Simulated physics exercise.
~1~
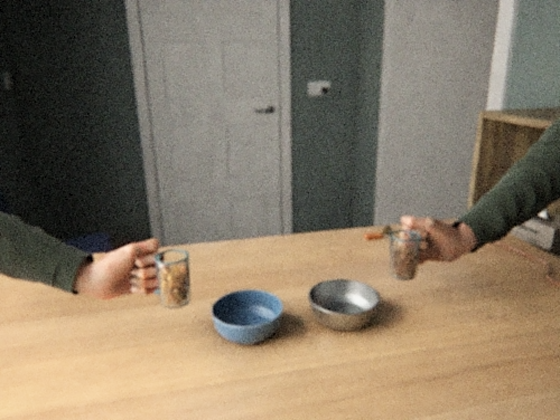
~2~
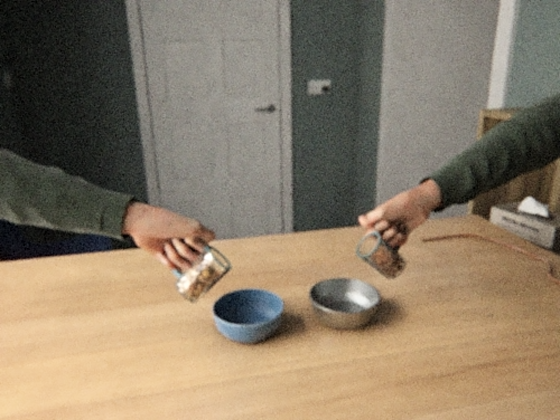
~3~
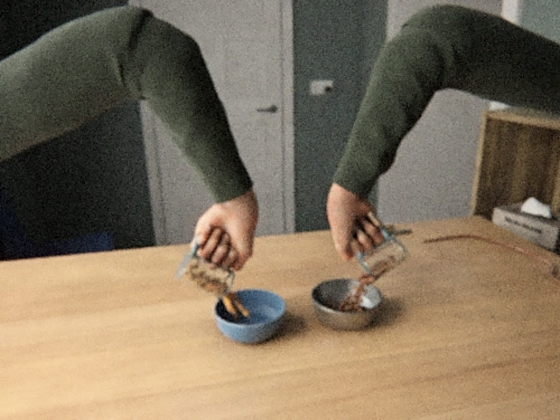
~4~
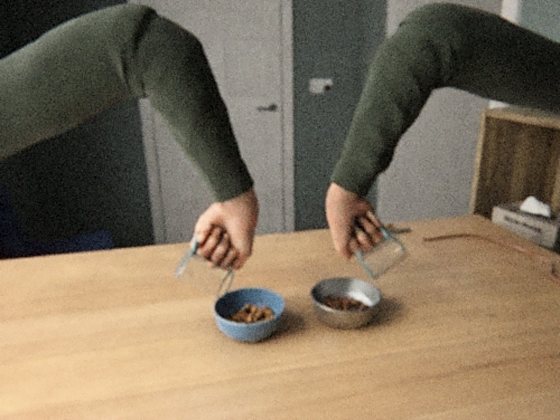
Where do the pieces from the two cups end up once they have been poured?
All the pieces from the left cup end up in the blue bowl, and all those from the right cup end up in the silver metal bowl, with none on the table.
